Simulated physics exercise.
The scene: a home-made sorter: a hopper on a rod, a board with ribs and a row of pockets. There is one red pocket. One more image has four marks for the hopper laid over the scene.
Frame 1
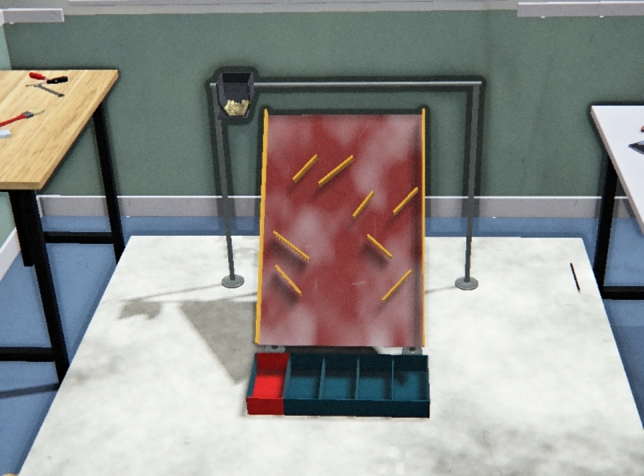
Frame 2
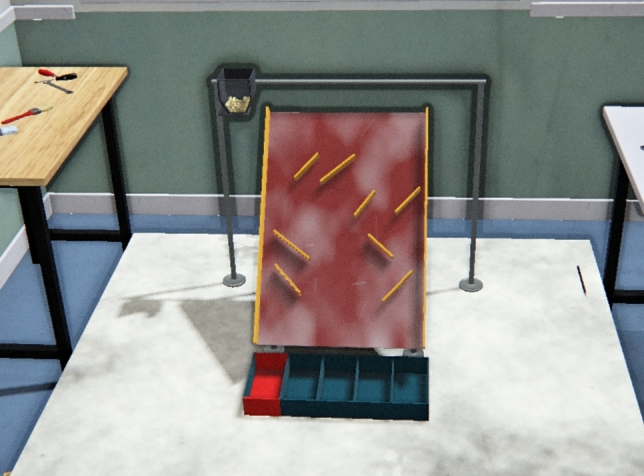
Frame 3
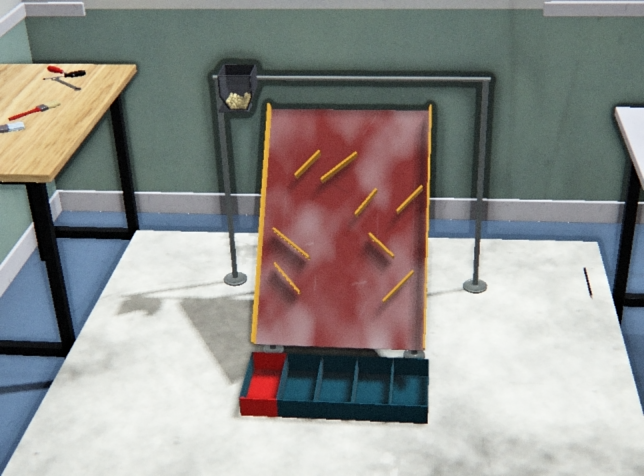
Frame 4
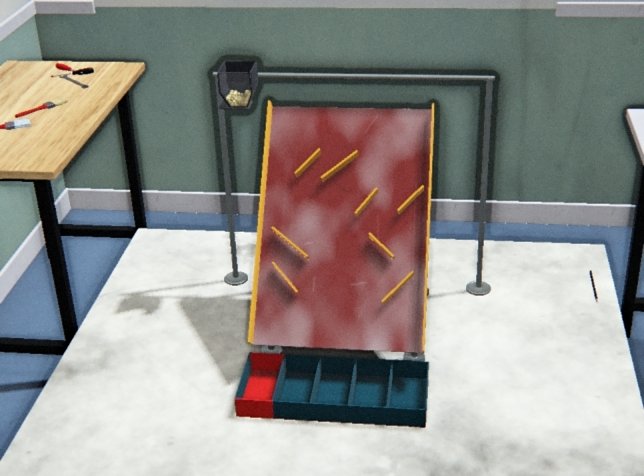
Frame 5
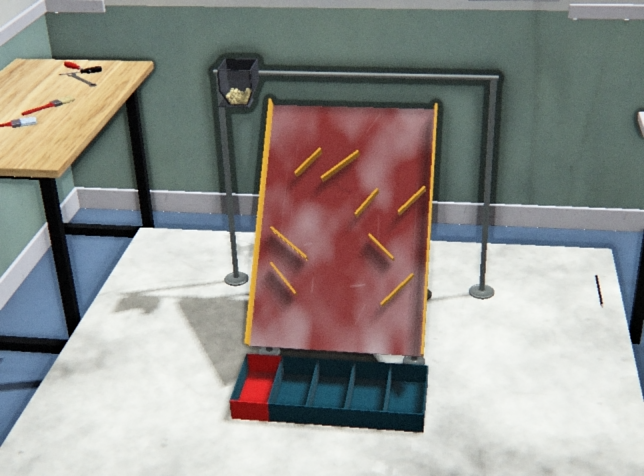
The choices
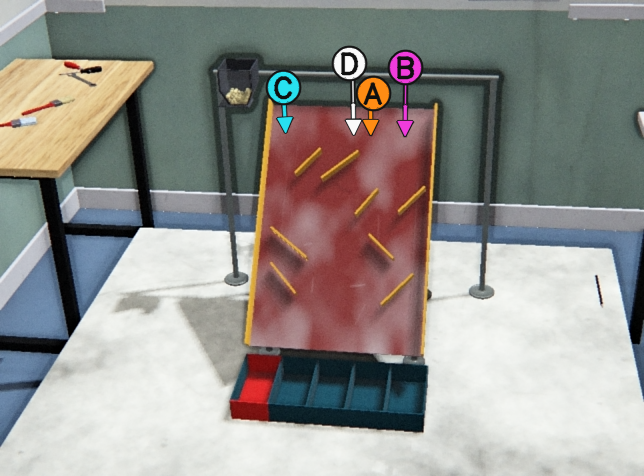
On a pale tabletop, a ribbed red board stands still while the view shifts slightly.
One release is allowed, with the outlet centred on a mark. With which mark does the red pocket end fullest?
Go for C.
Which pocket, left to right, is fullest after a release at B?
It is the third one.
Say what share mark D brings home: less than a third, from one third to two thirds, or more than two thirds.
Mark D gives less than a third.
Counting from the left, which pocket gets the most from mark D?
The third.
On the marked copy, mark A meets the board at (370, 129); mark B meets the board at (405, 130); mark C meets the board at (285, 127); mark D meets the board at (353, 129).
With A, a stray few in the red pocket, about two thirds in other pockets, about a quarter outside the box.
With B, none in the red pocket, most in other pockets, about a quarter outside the box.
With C, about a third in the red pocket, about a third in other pockets, about a third outside the box.
With D, none in the red pocket, about half in other pockets, about half outside the box.
